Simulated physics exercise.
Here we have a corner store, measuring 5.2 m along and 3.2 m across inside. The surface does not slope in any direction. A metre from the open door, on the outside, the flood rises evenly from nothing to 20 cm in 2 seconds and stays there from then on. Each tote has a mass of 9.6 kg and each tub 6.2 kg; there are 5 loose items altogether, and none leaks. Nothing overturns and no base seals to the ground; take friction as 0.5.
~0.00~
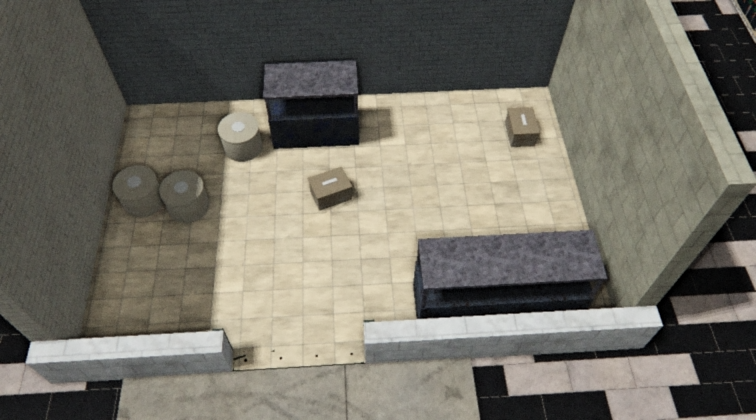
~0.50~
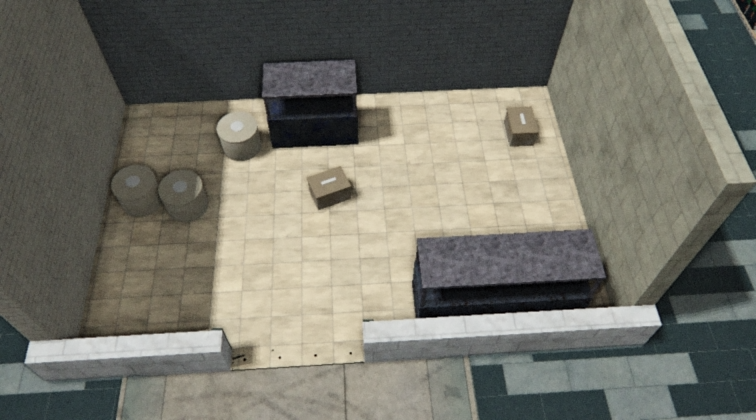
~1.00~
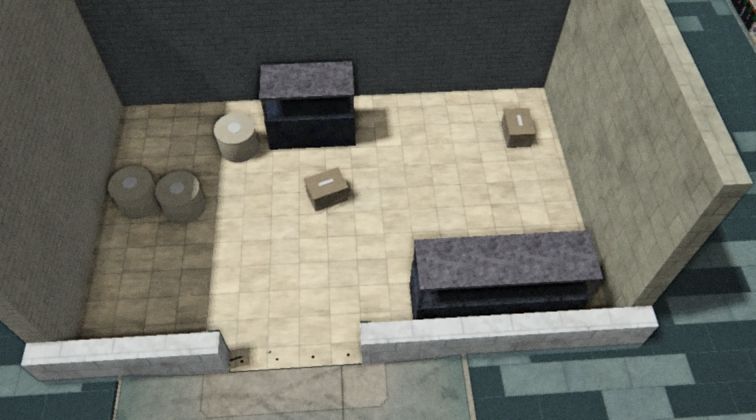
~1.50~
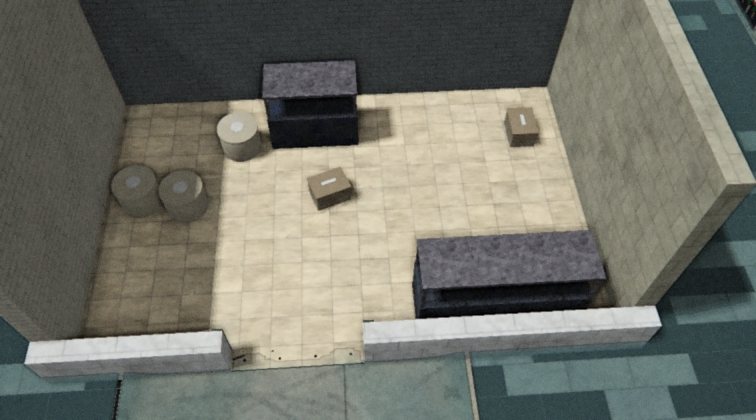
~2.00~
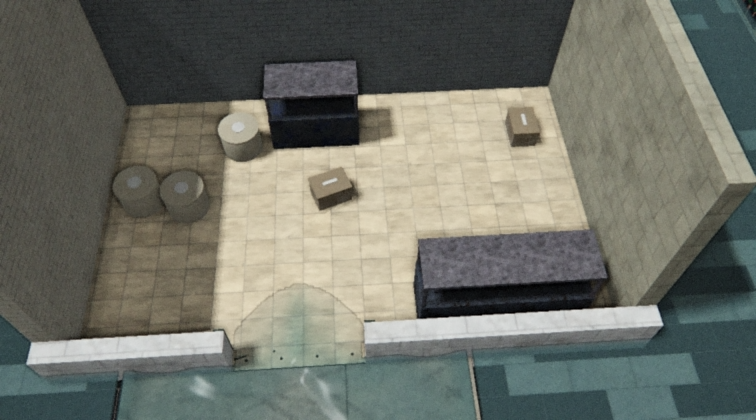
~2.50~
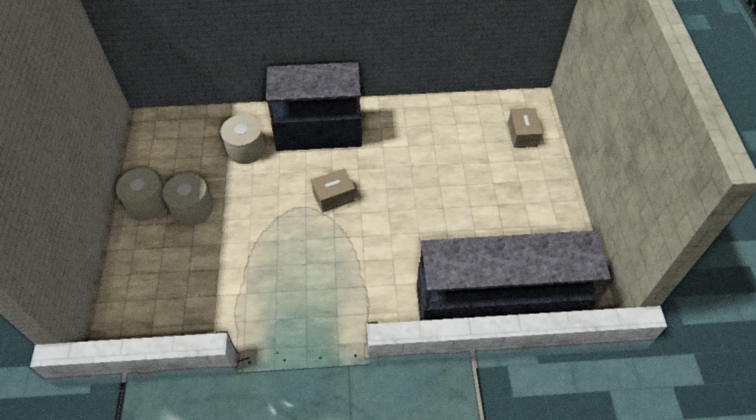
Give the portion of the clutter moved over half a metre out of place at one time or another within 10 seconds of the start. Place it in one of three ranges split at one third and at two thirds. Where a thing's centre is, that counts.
Range: The top, two thirds or more.
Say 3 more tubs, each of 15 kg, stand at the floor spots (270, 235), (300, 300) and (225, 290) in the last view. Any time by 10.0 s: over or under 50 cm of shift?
So, in the order asked, it's too far, too far and not far enough.
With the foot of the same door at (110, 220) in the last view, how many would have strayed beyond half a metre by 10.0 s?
In that case the number is 4.
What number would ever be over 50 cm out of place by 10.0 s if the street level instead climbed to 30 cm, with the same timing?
So the tally would be 5.
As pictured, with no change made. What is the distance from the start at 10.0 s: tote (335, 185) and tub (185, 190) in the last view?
200 cm, 20 cm.
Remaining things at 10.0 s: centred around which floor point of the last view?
Mean position approx. (316, 206).
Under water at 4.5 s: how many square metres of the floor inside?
Wet: Near 11.5 m2.
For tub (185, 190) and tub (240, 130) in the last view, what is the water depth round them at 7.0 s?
First about 9 cm, second about 10 cm.
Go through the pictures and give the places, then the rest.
In the first frame, a tote at (330, 182), on the bottom; a tub at (238, 127), on the bottom; water covers 0.0 m2; 0 of 5 have shifted.
In the second frame, a tote at (329, 182), on the bottom; a tub at (237, 127), on the bottom; water covers 0.0 m2; 0 of 5 have shifted.
In the third frame, a tote at (326, 183) rests on the ground; a tub at (234, 128) rests on the ground; 0.0 m2 under water; 0 of 5 have shifted.
In the fourth frame, a tote at (329, 182), on the bottom; a tub at (237, 127) rests on the ground; water covers 0.0 m2; 0 of 5 have shifted.
In the fifth frame, a tote at (330, 182) rests on the ground; a tub at (238, 128), on the bottom; 0.6 m2 under water; 0 of 5 have shifted.
In the sixth frame, a tote at (333, 184) rests on the ground; a tub at (241, 130), on the bottom; water covers 1.6 m2; 0 of 5 have shifted.
After 3.5 s 0 of 5 are over 50 cm from their spots; 0 afloat.
After 4.5 s 2 of 5 are over 50 cm from their spots; 1 afloat.
After 7.0 s 3 of 5 are over 50 cm from their spots; 3 afloat.
After 10.0 s 4 of 5 are over 50 cm from their spots, and 5 have been at some point; 5 afloat.
